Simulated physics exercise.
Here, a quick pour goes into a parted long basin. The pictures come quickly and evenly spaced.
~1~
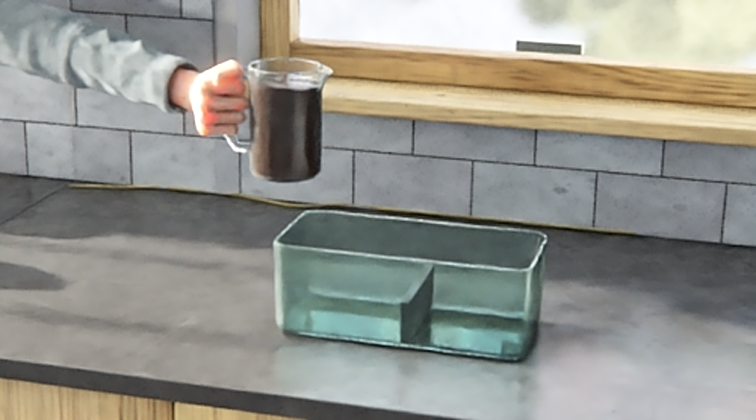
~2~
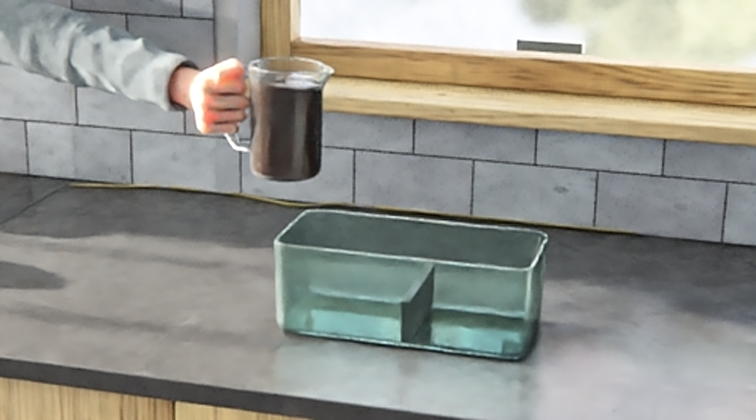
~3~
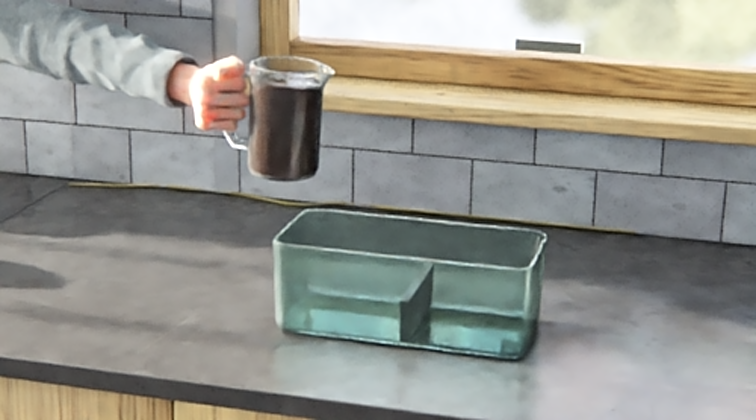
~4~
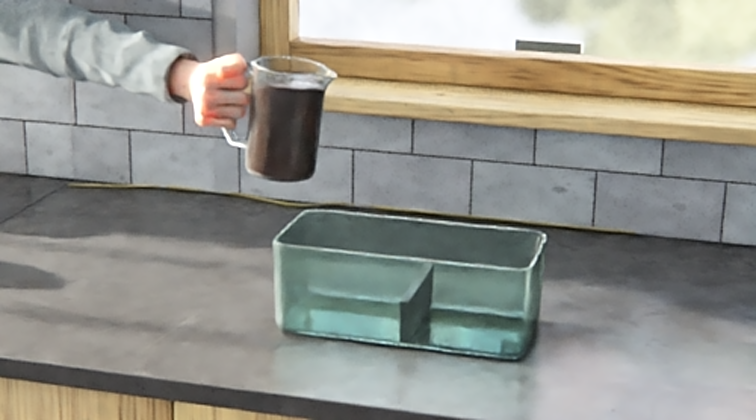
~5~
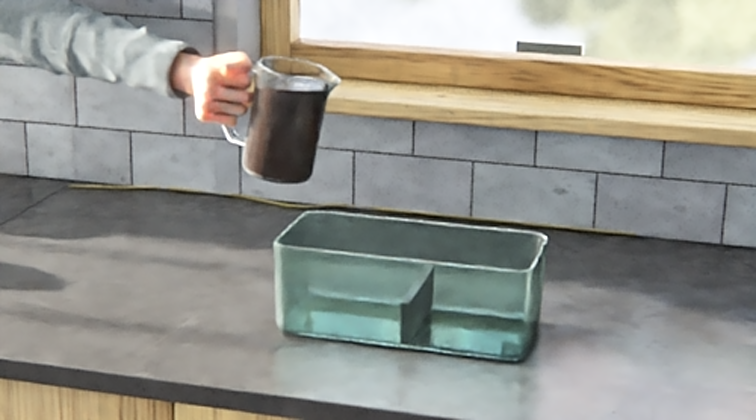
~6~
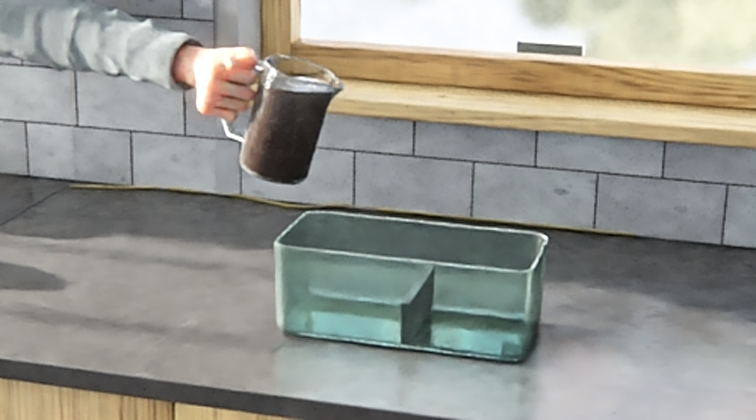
A hand held a glass jug of dark coffee above a divided green basin on a gray counter, then gradually tilted it to the right, slowly at first and then a bit faster.
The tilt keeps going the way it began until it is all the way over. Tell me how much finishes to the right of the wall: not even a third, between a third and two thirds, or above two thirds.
The share right of the wall does not reach a third.
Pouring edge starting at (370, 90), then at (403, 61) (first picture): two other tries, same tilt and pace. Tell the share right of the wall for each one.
About 70 per cent, then about 95 per cent.
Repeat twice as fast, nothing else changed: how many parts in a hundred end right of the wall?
Near 5 parts in a hundred.
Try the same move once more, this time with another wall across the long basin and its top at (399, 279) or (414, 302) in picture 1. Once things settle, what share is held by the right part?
Roughly 40 % and then 25 %.
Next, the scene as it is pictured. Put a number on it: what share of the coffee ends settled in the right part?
I'd say near 5 in a hundred.
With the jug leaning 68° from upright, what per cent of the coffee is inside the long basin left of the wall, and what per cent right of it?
On the left 5 per cent, on the right 0 per cent.
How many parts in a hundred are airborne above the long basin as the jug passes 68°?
Near 10 parts in a hundred.
A moment on, the jug is tipped part way and 84 per cent is still to pour, 5 is left of the wall and 0 right of it.
Next, the jug is tipped right over and 31 per cent is still to pour, 49 is left of the wall and 1 right of it.
Then the jug is tipped right over and 1 per cent is still to pour, 90 is left of the wall and 2 right of it.
Later the jug is tipped right over and 0 per cent is still to pour, 93 is left of the wall and 3 right of it.
Finally, 93 per cent lies left of the wall, 3 right of it and 4 outside.
